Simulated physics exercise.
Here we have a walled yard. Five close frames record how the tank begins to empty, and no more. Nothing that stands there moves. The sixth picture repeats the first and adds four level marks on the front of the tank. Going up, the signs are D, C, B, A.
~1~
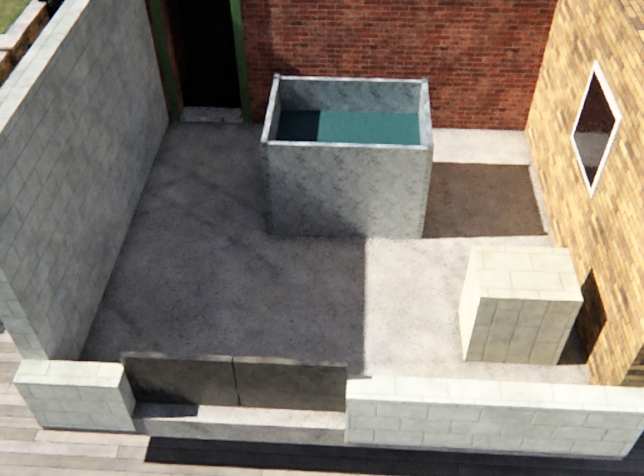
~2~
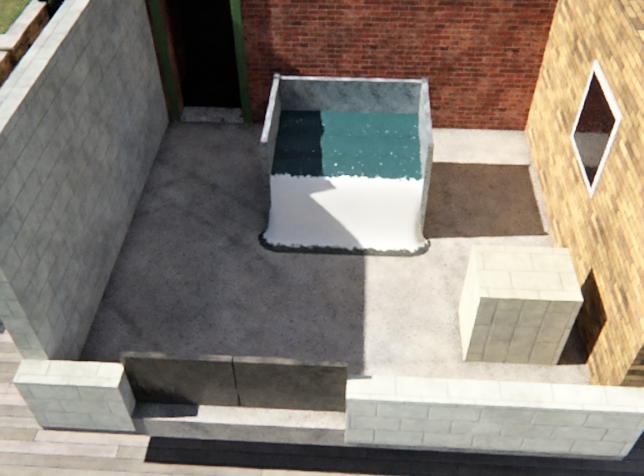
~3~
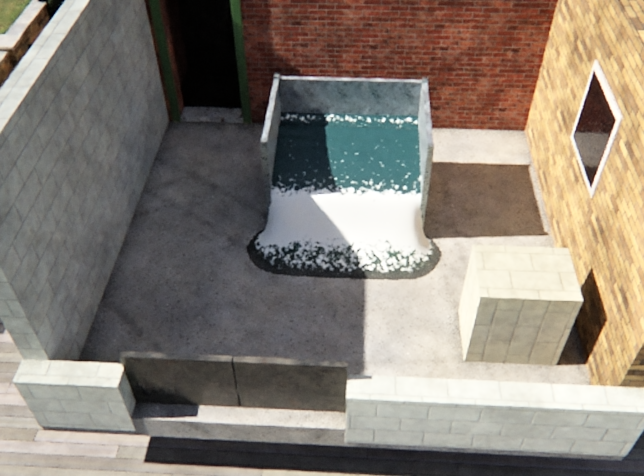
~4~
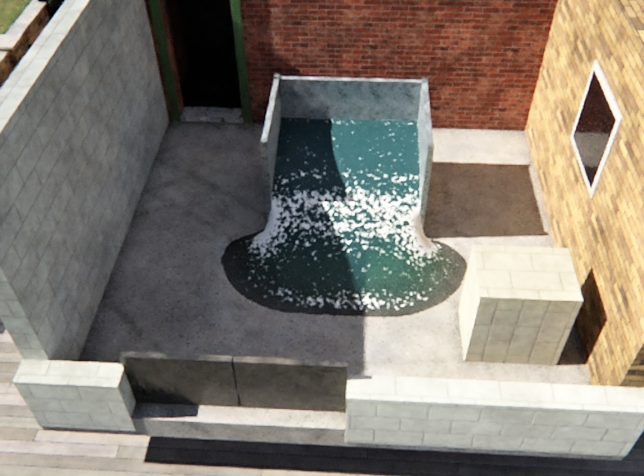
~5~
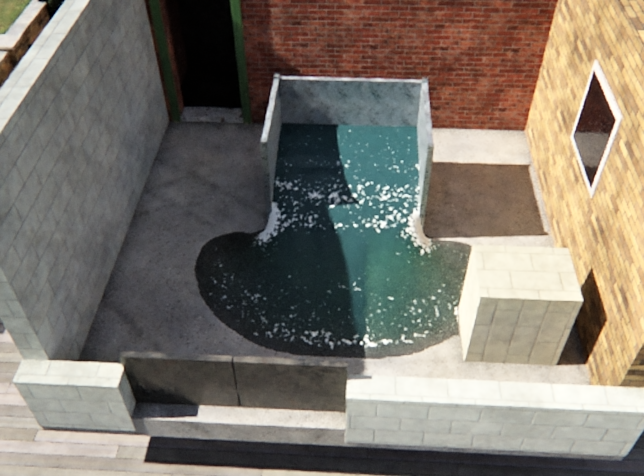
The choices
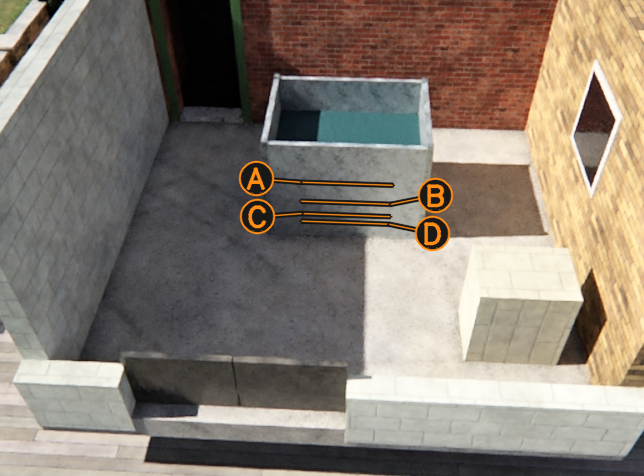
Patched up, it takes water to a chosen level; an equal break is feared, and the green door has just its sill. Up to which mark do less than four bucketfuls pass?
B will do.
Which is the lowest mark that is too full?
That is mark A.
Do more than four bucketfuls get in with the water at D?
No, not at all.
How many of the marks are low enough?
Three of the four.
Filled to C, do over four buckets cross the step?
No, that is safe.
On the marked copy, A at (346, 183); B at (345, 202); C at (345, 215); D at (345, 222); from the bottom up D, C, B, A.
For mark A, about 10 bucketfuls get in.
For mark B, a splash gets over, under a bucket.
For mark C, nothing gets over.
For mark D, nothing gets over.
